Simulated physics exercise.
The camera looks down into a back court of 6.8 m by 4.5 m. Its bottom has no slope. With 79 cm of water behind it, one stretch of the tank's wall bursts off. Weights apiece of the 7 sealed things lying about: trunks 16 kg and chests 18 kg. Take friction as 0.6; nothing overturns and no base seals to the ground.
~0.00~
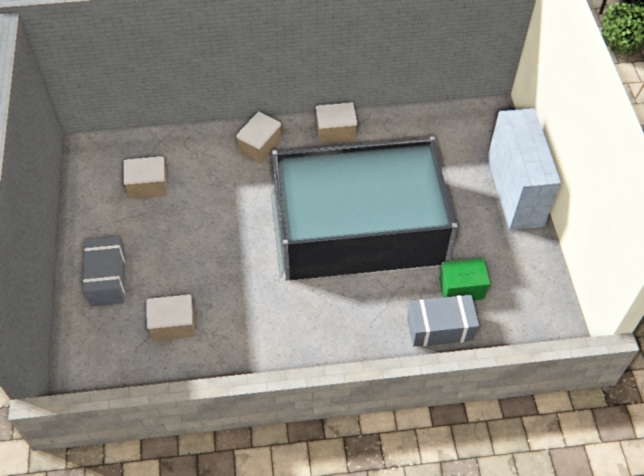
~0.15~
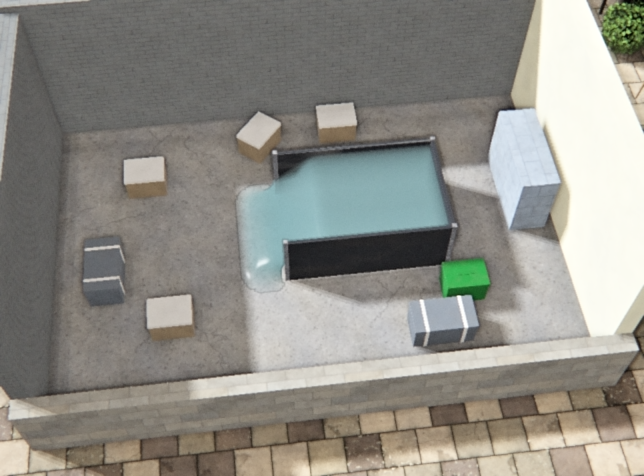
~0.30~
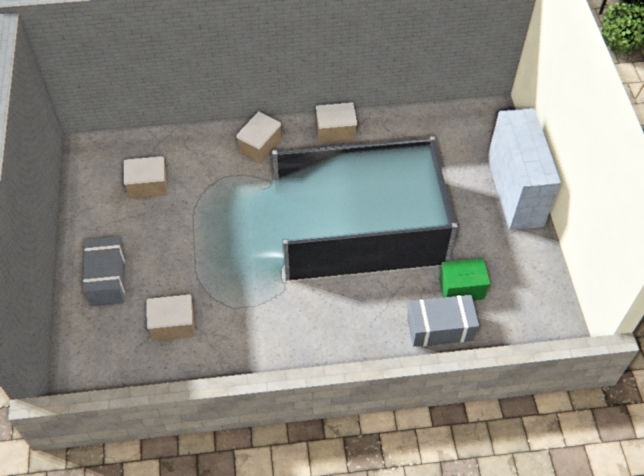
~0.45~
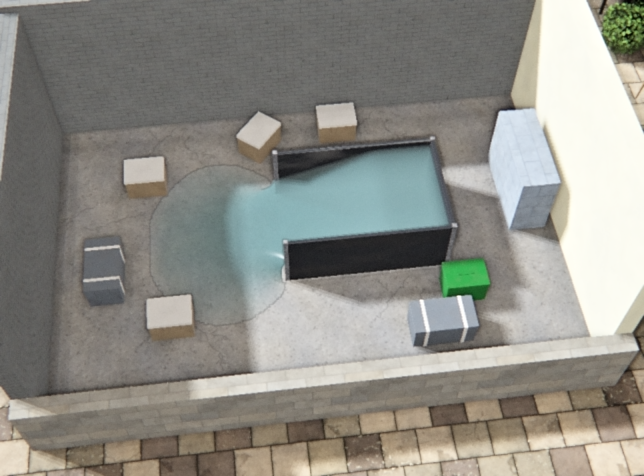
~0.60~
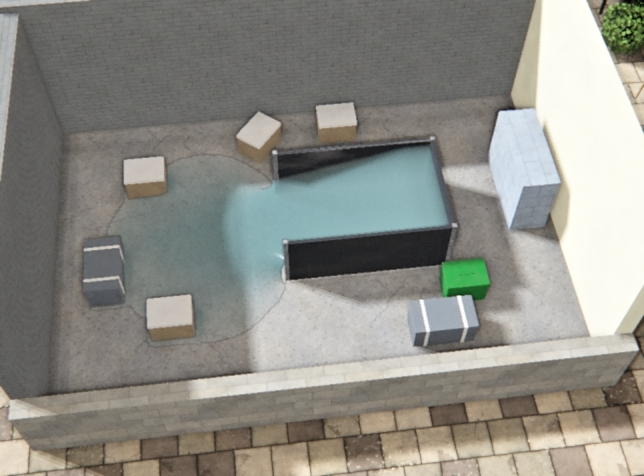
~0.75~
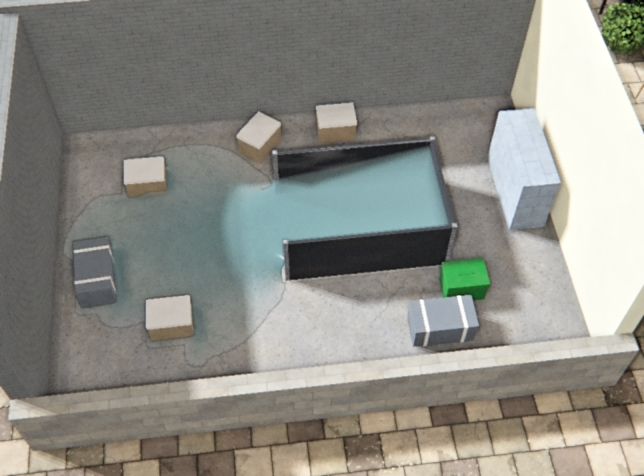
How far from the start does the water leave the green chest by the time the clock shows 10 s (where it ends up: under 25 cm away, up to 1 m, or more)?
Green chest slides a little.
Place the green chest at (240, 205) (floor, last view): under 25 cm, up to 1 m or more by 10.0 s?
It travels far.
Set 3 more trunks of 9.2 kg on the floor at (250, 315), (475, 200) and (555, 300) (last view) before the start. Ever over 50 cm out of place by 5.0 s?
In turn: Over, less, short of it.
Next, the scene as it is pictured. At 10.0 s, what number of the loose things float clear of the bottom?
7 of them.
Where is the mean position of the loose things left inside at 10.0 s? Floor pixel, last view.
Near (456, 225).
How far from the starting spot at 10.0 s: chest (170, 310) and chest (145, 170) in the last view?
In turn: 350 cm, 400 cm.
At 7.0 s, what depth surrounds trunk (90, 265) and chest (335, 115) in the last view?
Roughly 10 and 13 cm.
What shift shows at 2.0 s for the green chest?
About 0 cm.
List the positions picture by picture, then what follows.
The green chest at (466, 273) rests on the ground; 3.1 m2 under water; 0 of 7 have shifted, in the first frame.
The green chest at (466, 273), on the bottom; water covers 4.0 m2; 0 of 7 have shifted, in the second frame.
The green chest at (466, 273) rests on the ground; water covers 5.3 m2; 0 of 7 have shifted, in the third frame.
The green chest at (466, 273) rests on the ground; 6.9 m2 under water; 0 of 7 have shifted, in the fourth frame.
The green chest at (466, 273), on the bottom; 8.4 m2 under water; 0 of 7 have shifted, in the fifth frame.
The green chest at (466, 273) rests on the ground; 9.9 m2 under water; 1 of 7 have shifted, in the sixth frame.
After 2.0 s the green chest is near (466, 273), 0.0 m from its start, aground; 3 afloat.
After 4.5 s the green chest is near (466, 273), 0.0 m from its start, aground; 3 afloat.
After 7.0 s the green chest is near (525, 264), 0.8 m from its start, afloat; 4 afloat.
After 10.0 s the green chest is near (467, 243), 0.4 m from its start, afloat; 7 afloat.
